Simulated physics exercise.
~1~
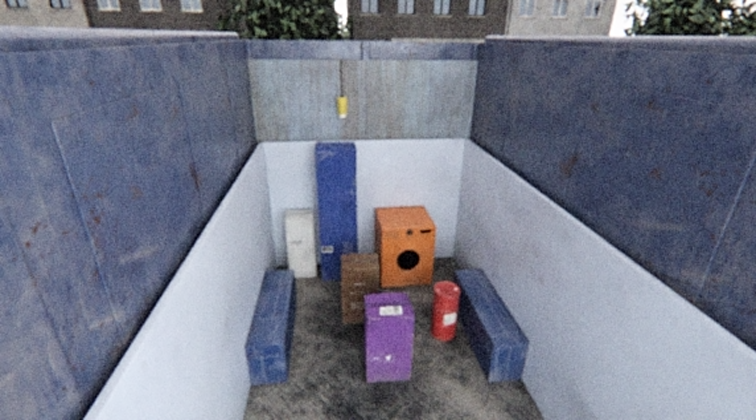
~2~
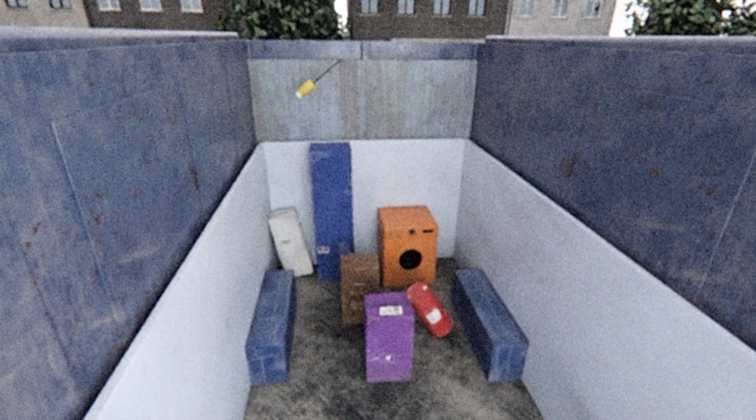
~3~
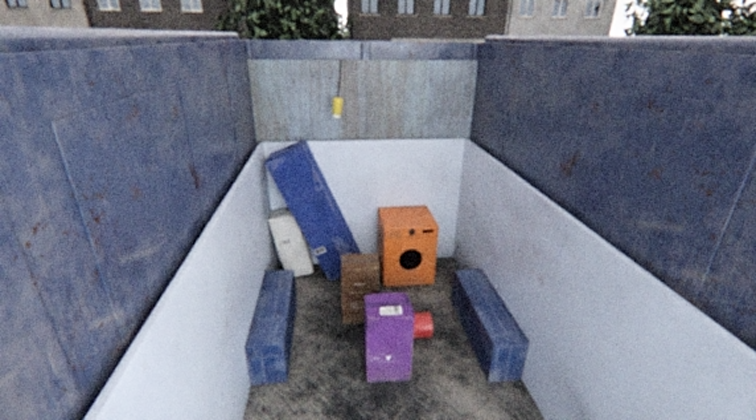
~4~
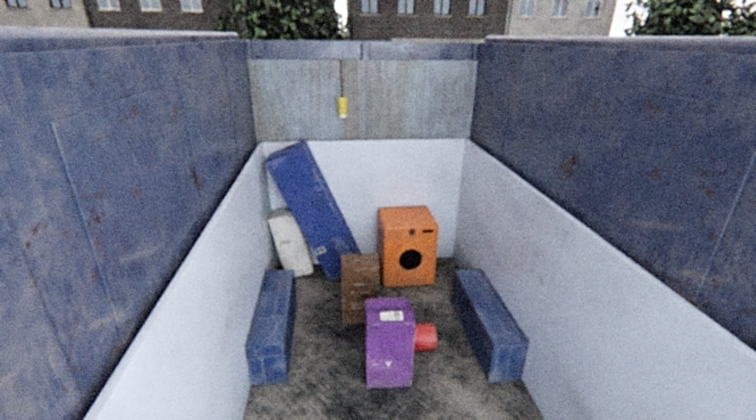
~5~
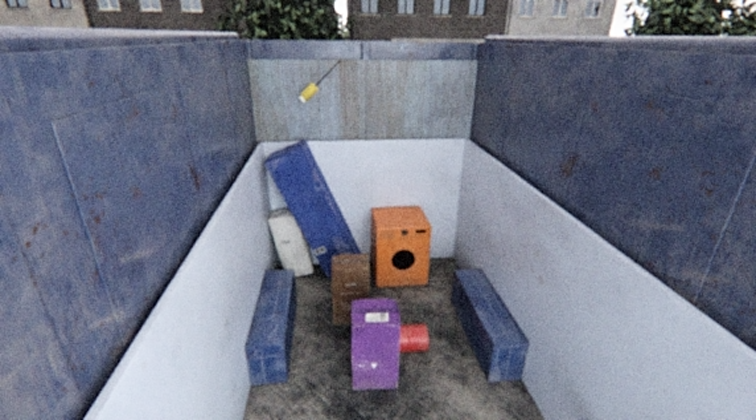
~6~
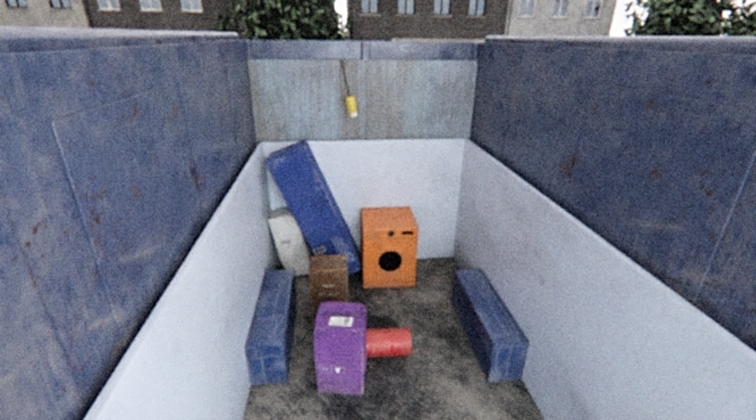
Van load bay with a red canister toppling, a tall blue box tipping left, and purple, brown and orange items sliding left.
